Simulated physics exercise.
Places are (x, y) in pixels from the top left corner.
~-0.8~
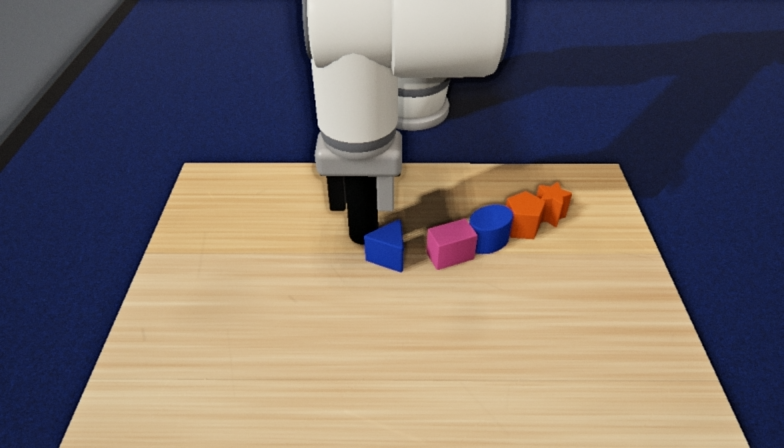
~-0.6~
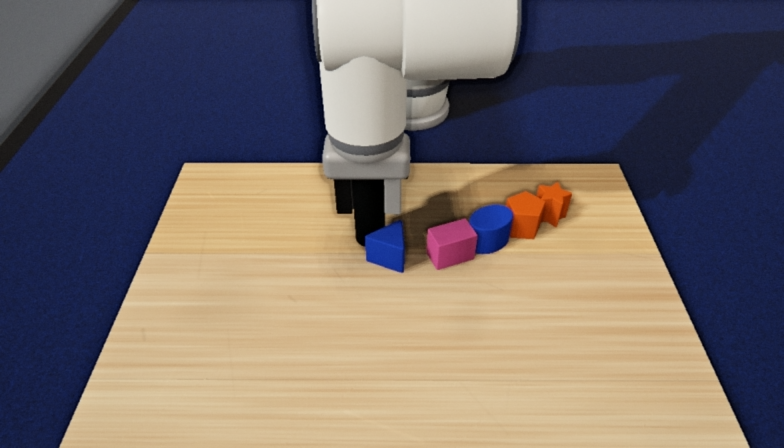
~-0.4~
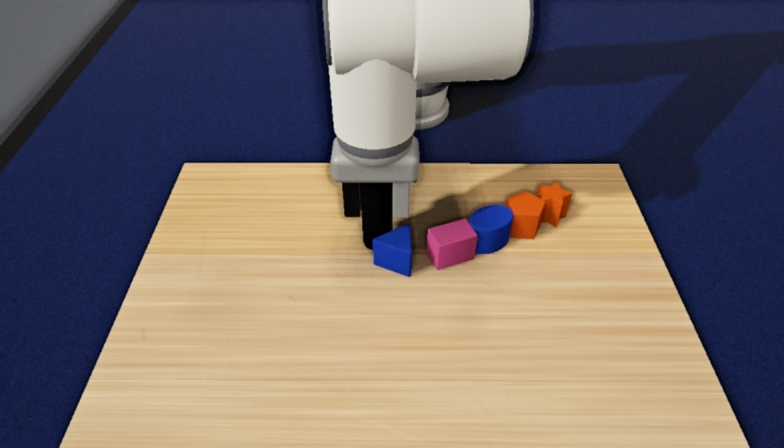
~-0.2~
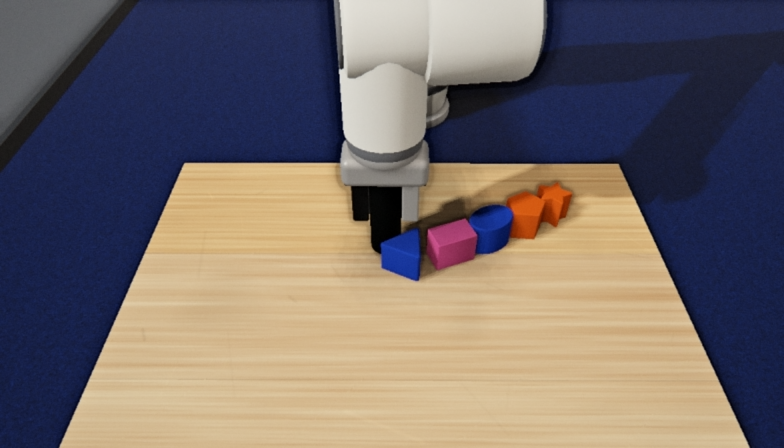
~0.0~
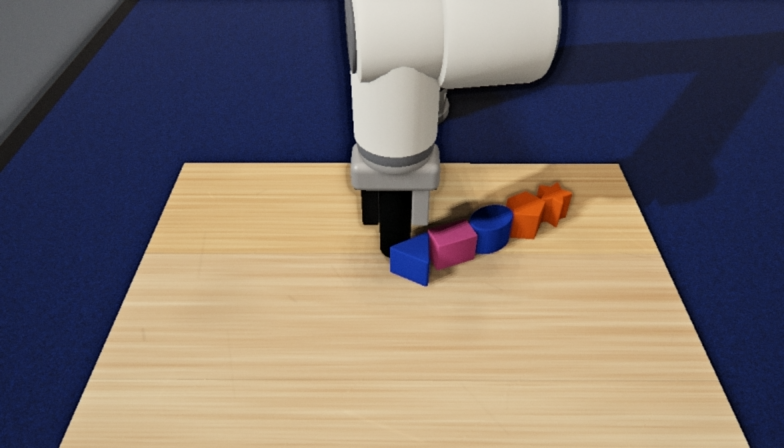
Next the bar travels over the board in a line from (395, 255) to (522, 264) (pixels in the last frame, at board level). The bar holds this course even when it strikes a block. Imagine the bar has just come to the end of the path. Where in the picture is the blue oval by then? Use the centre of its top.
Expect it around (524, 216).
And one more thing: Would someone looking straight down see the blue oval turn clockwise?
No
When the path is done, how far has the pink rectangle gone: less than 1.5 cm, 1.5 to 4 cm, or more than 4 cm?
Beyond 4 cm.
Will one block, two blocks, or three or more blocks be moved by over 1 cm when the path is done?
I foresee three or more blocks being moved.
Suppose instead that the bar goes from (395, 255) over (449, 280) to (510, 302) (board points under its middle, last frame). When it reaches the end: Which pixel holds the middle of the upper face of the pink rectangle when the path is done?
The top centre is at (502, 242).
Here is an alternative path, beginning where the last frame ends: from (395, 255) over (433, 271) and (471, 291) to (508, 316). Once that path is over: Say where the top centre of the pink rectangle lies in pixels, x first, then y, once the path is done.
I think it will end close to (498, 243).
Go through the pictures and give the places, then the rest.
Bar's lower end (364, 235); blue triangular piece (389, 234); pink rectangle (453, 232); blue oval (492, 216); orange pentagonal block (527, 203), in the first picture.
Bar (370, 237); blocks still, in the second picture.
Bar (378, 241); blue triangular piece (397, 238), in the third picture.
Bar (386, 244); blue triangular piece (406, 242), in the fourth picture.
Bar (395, 248); blue triangular piece (415, 246); pink rectangle (453, 232); blue oval (492, 216); orange pentagonal block (527, 203), in the fifth picture.
The first path, step by step. One third of the way, bar (439, 252); blue triangular piece (431, 256), turned 25° clockwise; pink rectangle (479, 239), turned 15° clockwise; blue oval (509, 217), turned 45° anticlockwise; orange pentagonal block (535, 201).
Two thirds of the way, bar (481, 255); blue triangular piece (432, 257), turned 30° clockwise; pink rectangle (520, 250), turned 45° clockwise; blue oval (513, 218), turned 65° anticlockwise; orange pentagonal block (536, 201).
At the end, bar (524, 257); blue triangular piece (432, 257), turned 30° clockwise; pink rectangle (559, 261), turned 85° clockwise; blue oval (524, 216), turned 120° anticlockwise; orange pentagonal block (541, 198), turned 30° anticlockwise.
